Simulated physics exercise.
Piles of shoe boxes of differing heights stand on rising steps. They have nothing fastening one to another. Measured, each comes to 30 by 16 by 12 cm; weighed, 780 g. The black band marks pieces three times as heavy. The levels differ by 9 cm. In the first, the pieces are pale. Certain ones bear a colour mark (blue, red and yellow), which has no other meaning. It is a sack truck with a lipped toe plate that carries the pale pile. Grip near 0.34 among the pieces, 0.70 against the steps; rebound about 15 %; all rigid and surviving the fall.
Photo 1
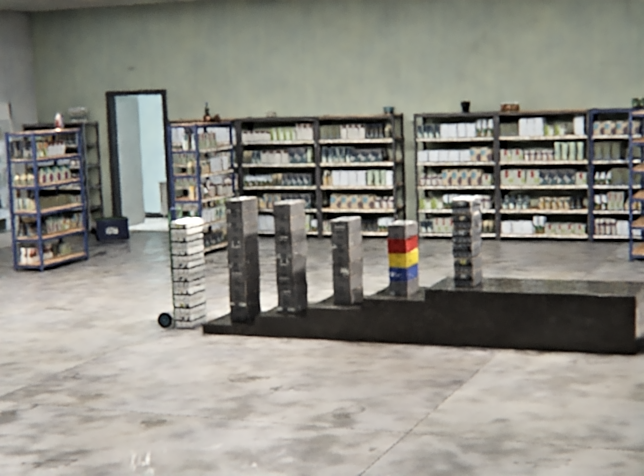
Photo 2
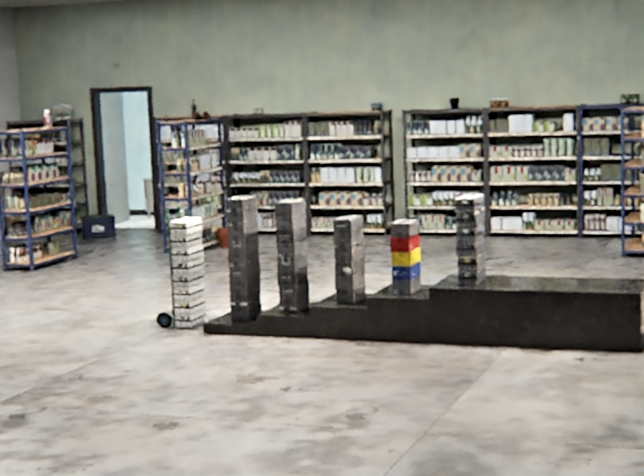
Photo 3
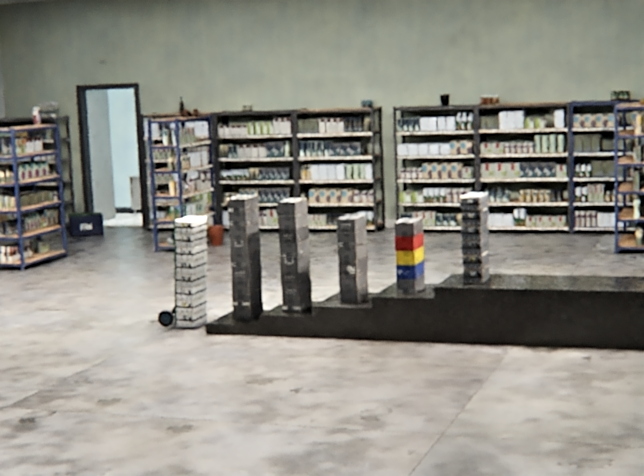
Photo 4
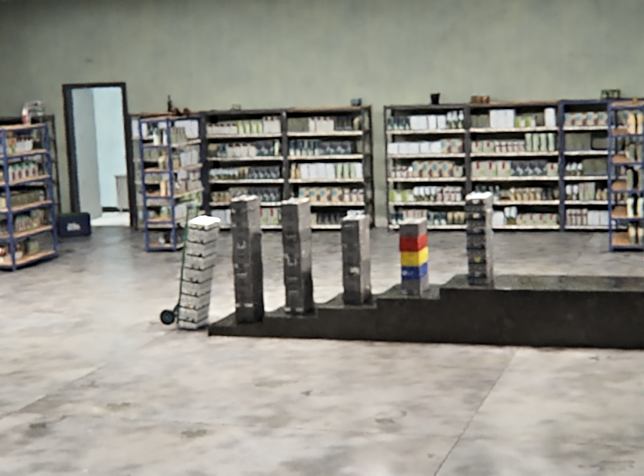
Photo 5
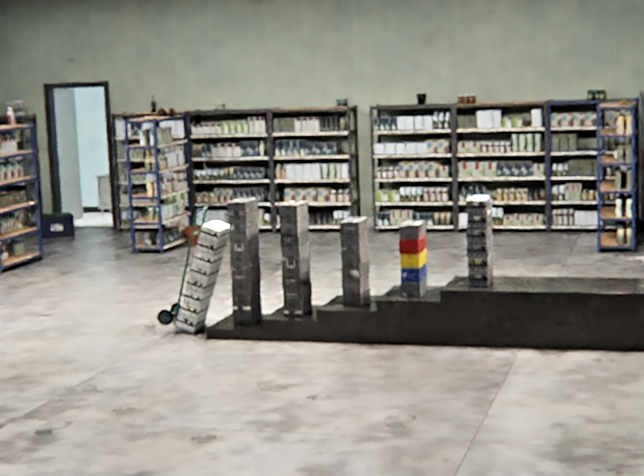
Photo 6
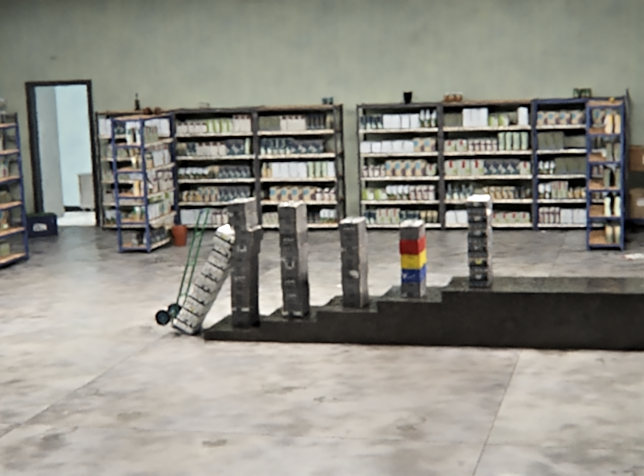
At the start, a pale pile of boxes stands upright on a sack truck beside dark piles and one with red, yellow and blue on rising black steps, shelves behind. As the view shifts slightly, the truck and pale pile tilt gradually rightward, ending leaning steeply close against the nearest dark pile.
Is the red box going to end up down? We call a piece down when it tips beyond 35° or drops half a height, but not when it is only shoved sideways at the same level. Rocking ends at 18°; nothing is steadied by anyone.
Yes, it comes down.
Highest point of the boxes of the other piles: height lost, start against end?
About 0 cm.
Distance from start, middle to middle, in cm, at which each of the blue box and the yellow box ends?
Blue ends up 20 cm away; yellow ends up 30 cm away.
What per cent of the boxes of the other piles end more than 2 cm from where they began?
I make it 75 per cent.
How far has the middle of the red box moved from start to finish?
I'd say close to 44 cm away from its start.
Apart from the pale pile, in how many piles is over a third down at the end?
4.
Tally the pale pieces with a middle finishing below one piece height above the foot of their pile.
1.
Then, 0.15 s on from the sixth picture, 8 of the pale pile down; none of the 34 other boxes down, 9 disturbed; red box unmoved.
Then, 0.35 s on from the sixth picture, 8 of the pale pile down; 2 of the 34 other boxes down; red box unmoved.
Then, 0.67 s on from the sixth picture, 8 of the pale pile down; 14 of the 34 other boxes down; red box unmoved.
Then, 1.13 s on from the sixth picture, 8 of the pale pile down; 19 of the 34 other boxes down; red box tipped 18°; yellow box tipped 18°.
Finally, 8 of the pale pile down; 23 of the 34 other boxes down; red box tipped 60°, 20 cm lower; yellow box tipped 60°, 12 cm lower; blue box tipped 60°, 8 cm lower. Seen by the last camera, middles, red box near (459, 269), yellow box near (445, 273).
